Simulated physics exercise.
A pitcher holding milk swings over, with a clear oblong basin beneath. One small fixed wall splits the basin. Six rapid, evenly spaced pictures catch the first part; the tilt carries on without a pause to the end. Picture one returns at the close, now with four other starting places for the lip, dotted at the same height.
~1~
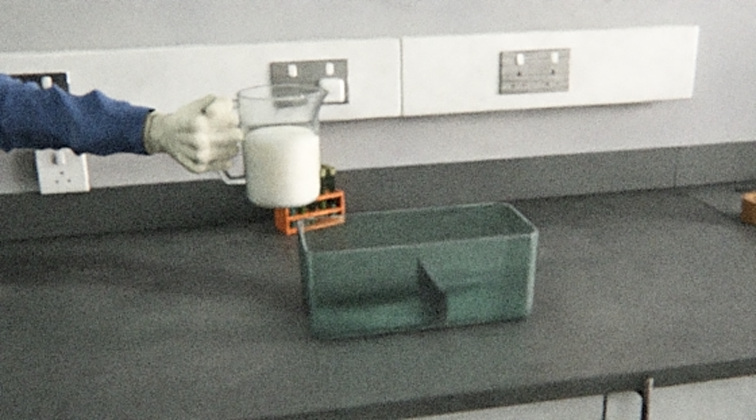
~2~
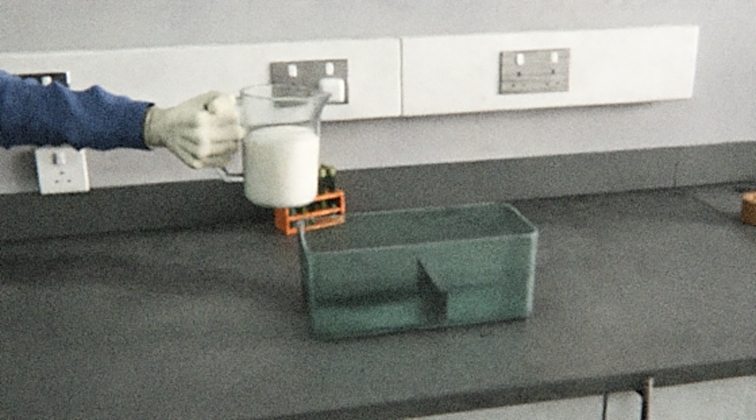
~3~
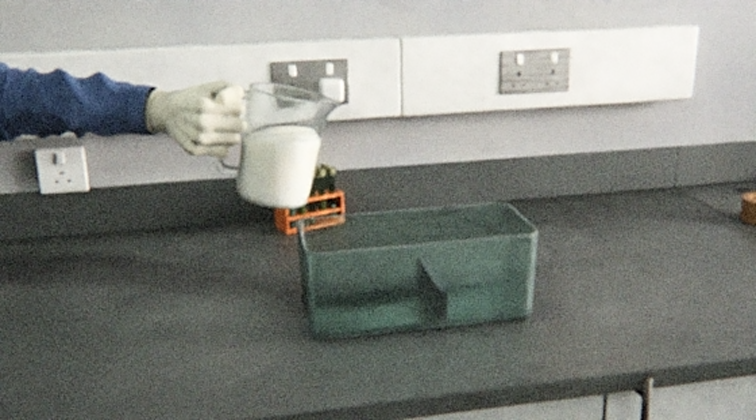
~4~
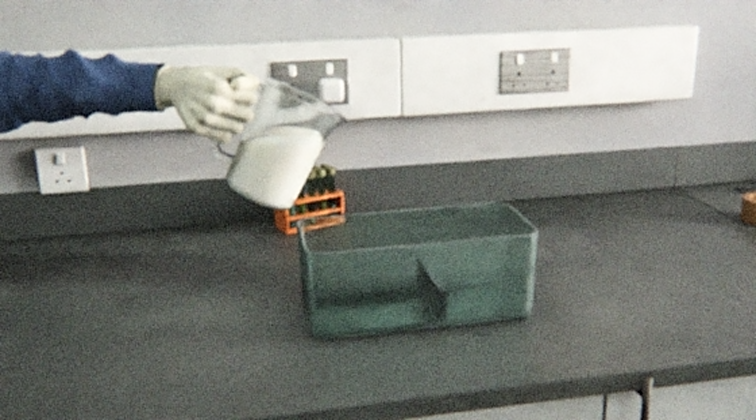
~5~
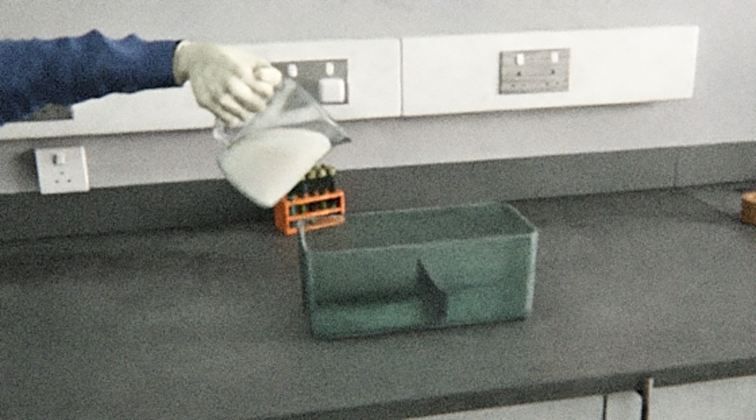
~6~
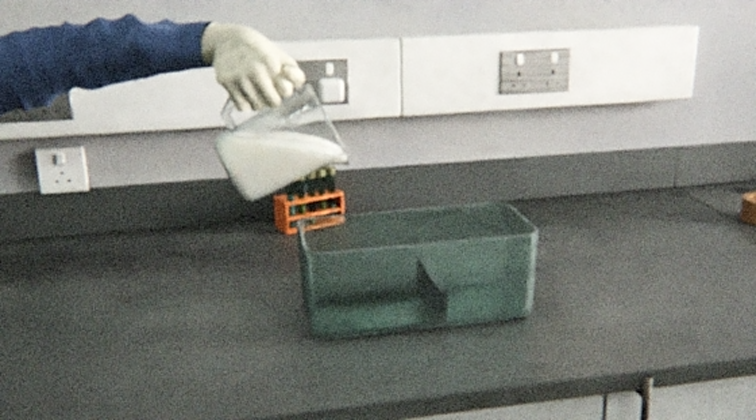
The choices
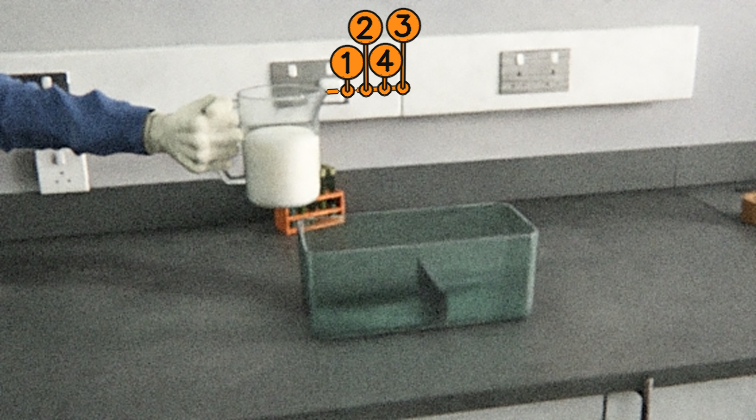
A gloved hand in a blue sleeve held a clear pitcher of milk upright above a greenish see-through basin on a dark counter, then tilted it steeply to the right, the milk still inside.
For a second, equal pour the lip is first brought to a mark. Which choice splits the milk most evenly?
Go for 4.
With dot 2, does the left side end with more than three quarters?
Yes, it does.
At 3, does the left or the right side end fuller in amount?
The right side.
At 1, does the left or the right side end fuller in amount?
More ends on the left.
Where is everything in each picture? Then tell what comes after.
The first frame shows upright, lip at (328, 91); basin from (311, 337) to (531, 314); top of the wall at (431, 272); nothing has left yet.
The second frame shows tipped about 3°, lip at (331, 94); nothing has left yet.
The third frame shows tipped about 13°, lip at (338, 103); nothing has left yet.
The fourth frame shows tipped about 28°, lip at (347, 119); nothing has left yet.
The fifth frame shows tipped about 45°, lip at (351, 140); nothing has left yet.
The sixth frame shows tipped about 65°, lip at (348, 163); nothing has left yet.
In orange, 1 at (347, 90); 2 at (366, 89); 3 at (402, 87); 4 at (384, 88).
With 1, about 90 % ends left of the wall and 5 % right of it; 5 % is lost outside.
With 2, about 89 % ends left of the wall and 3 % right of it; 9 % is lost outside.
With 3, about 13 % ends left of the wall and 86 % right of it.
With 4, about 57 % ends left of the wall and 42 % right of it.
